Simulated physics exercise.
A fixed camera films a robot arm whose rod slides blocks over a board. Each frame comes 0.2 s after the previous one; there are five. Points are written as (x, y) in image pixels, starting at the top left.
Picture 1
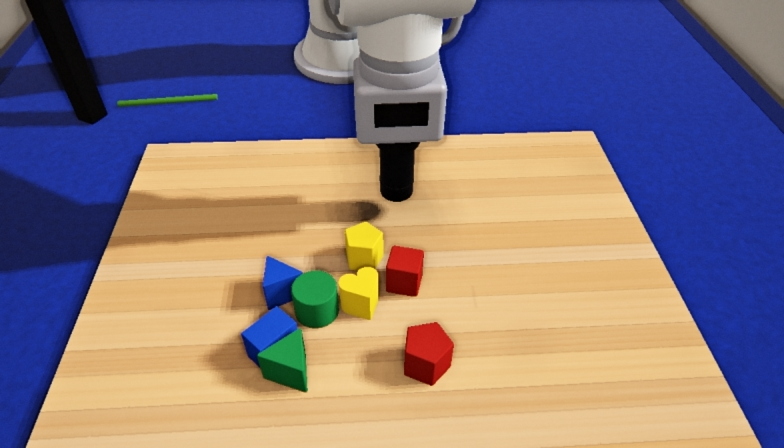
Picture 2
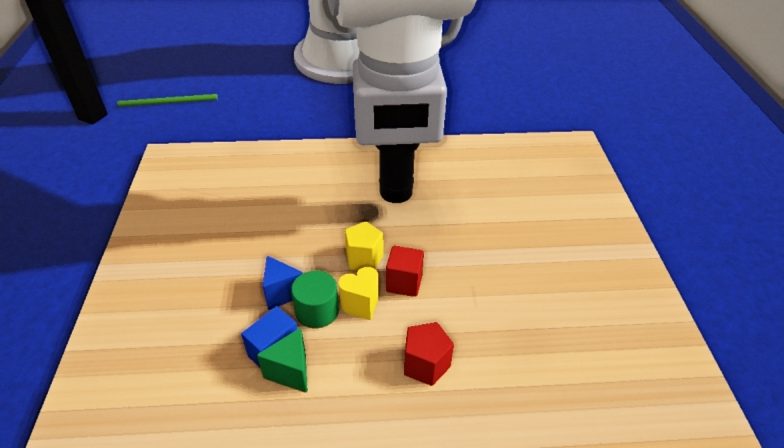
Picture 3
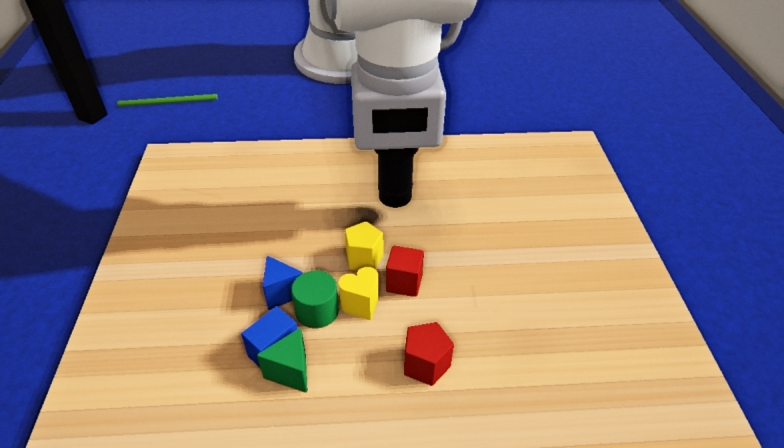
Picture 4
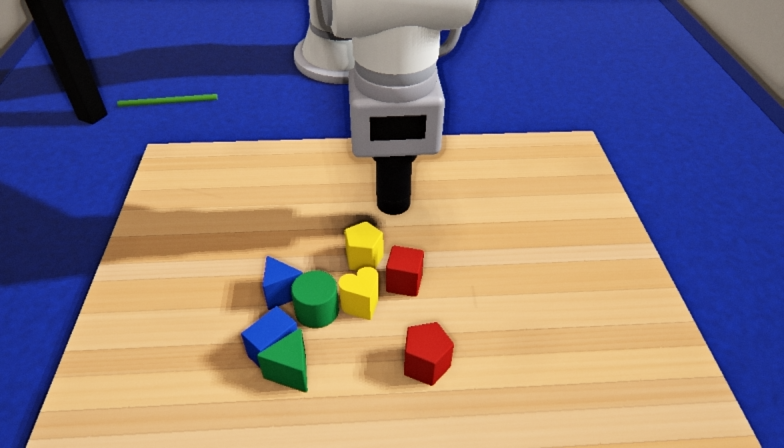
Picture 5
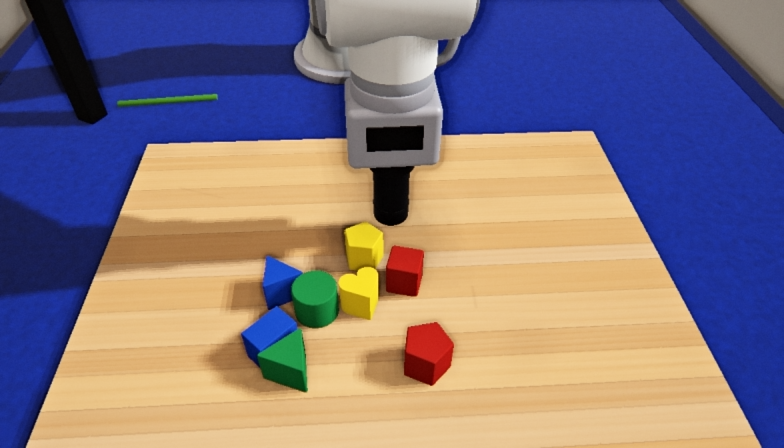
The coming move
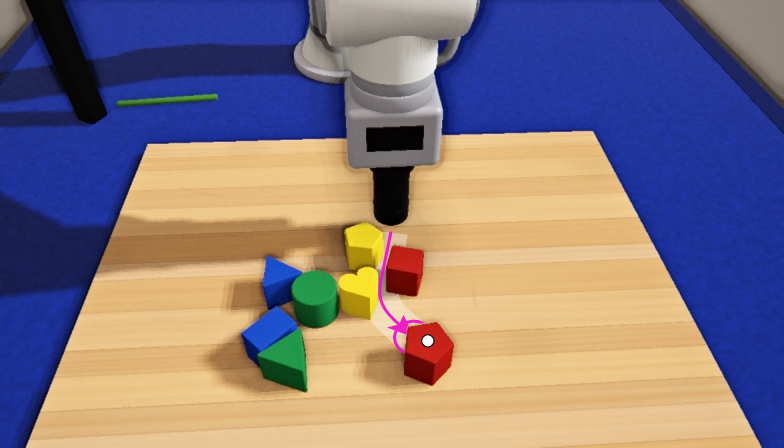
A robot arm with a black rod slid slowly forward over a wooden table, drawing close to the yellow pentagon and red cube, while all the red, yellow, green and blue blocks stayed still.
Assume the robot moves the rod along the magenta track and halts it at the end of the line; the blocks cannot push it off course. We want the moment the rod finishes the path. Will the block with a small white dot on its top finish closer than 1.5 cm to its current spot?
Yes, that is what happens.
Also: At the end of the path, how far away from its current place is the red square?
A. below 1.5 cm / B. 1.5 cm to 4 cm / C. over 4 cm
I choose C.
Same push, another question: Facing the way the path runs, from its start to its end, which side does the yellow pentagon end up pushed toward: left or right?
It goes toward the right-hand side.
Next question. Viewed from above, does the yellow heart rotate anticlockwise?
It seems not.
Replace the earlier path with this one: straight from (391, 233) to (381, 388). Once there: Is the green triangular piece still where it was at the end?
It seems so.
The line goes from (391, 233) over (384, 266) and (382, 304) to (414, 338); the dot is on the red pentagon.
On the path given first. One third of the way, rod at (384, 249); yellow pentagon at (348, 252), turned 45° clockwise; red square at (409, 267), turned 20° anticlockwise.
Two thirds of the way, rod at (382, 287); yellow heart at (351, 301), turned 35° clockwise; yellow pentagon at (340, 261), turned 80° clockwise; red square at (419, 287), turned 95° anticlockwise.
At the end, rod at (416, 320); yellow heart at (354, 305), turned 65° clockwise; yellow pentagon at (340, 261), turned 80° clockwise; red square at (451, 301), turned 140° anticlockwise; red pentagon at (433, 348).
